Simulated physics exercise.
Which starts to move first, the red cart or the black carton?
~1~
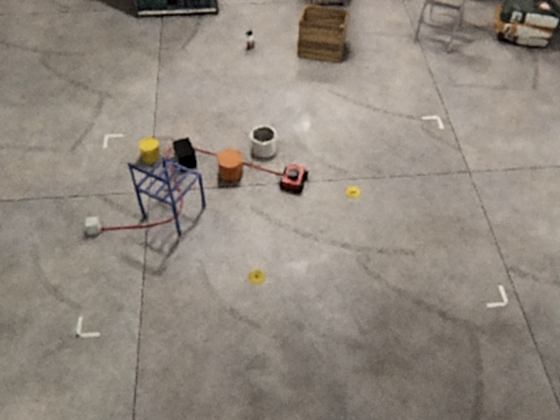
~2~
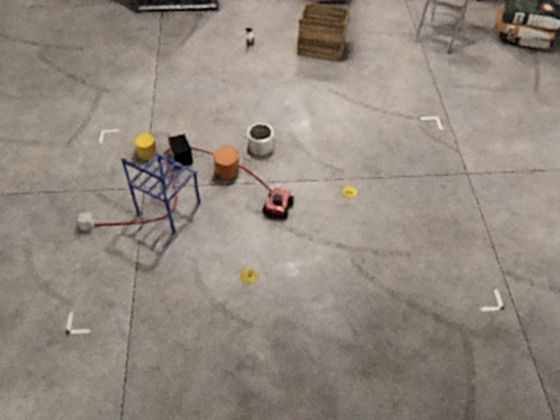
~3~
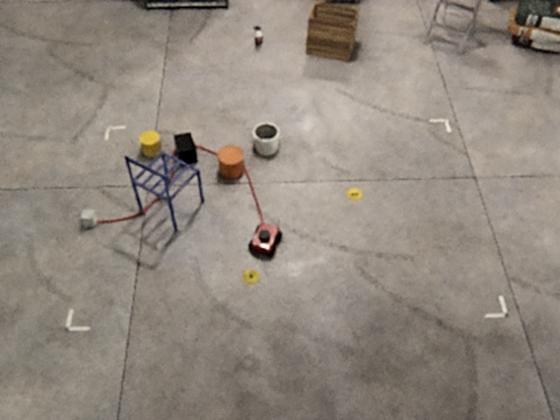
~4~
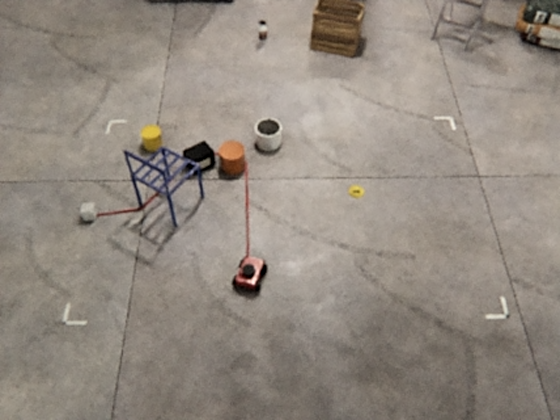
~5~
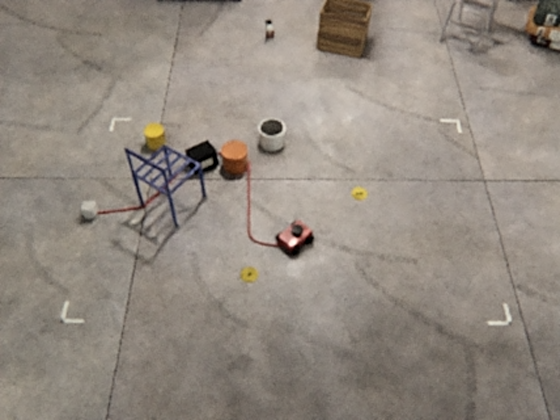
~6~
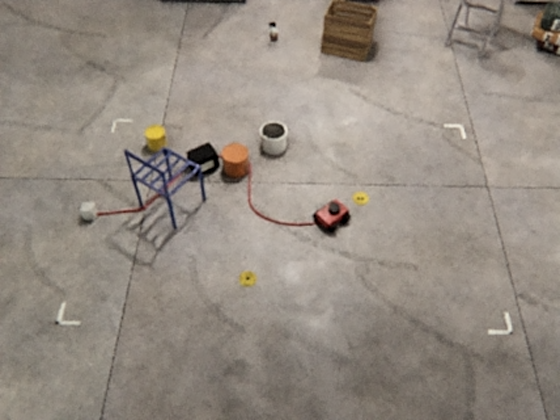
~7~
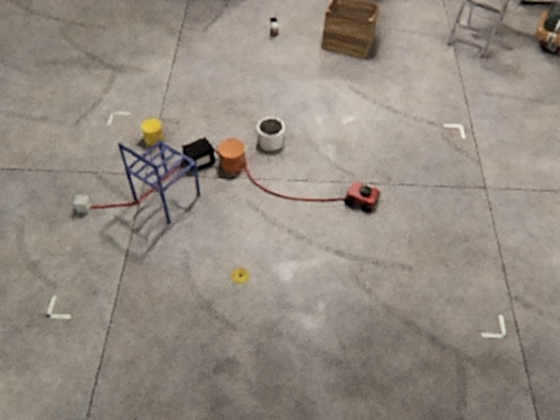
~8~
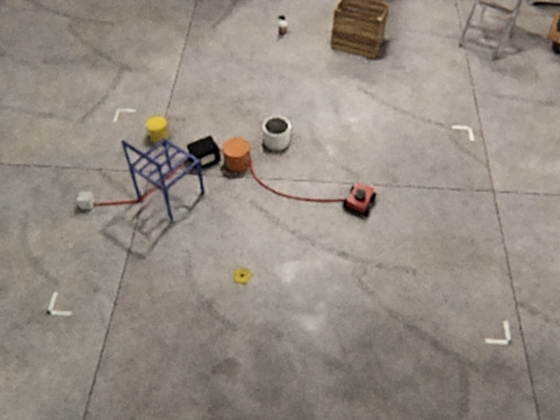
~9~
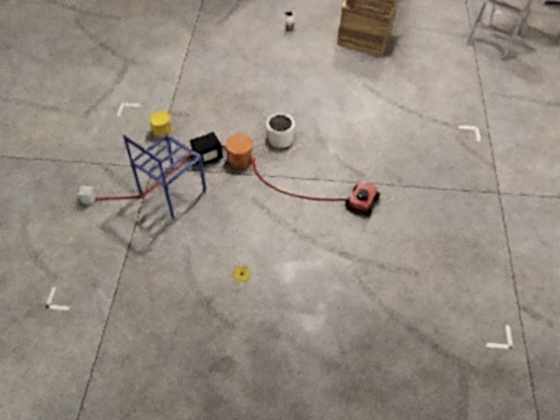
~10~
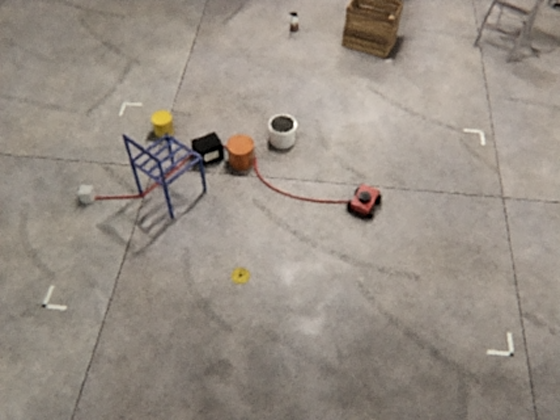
The red cart starts to move first, and the black carton shifts only later, as the cart gets down to the lower yellow mark.
The clip shows a red cart on a red lead driving down to the lower yellow mark as a black carton shifts slightly right, then heading up and right to the other mark, where it stops with the lead curving back past the orange bucket, which stays standing.
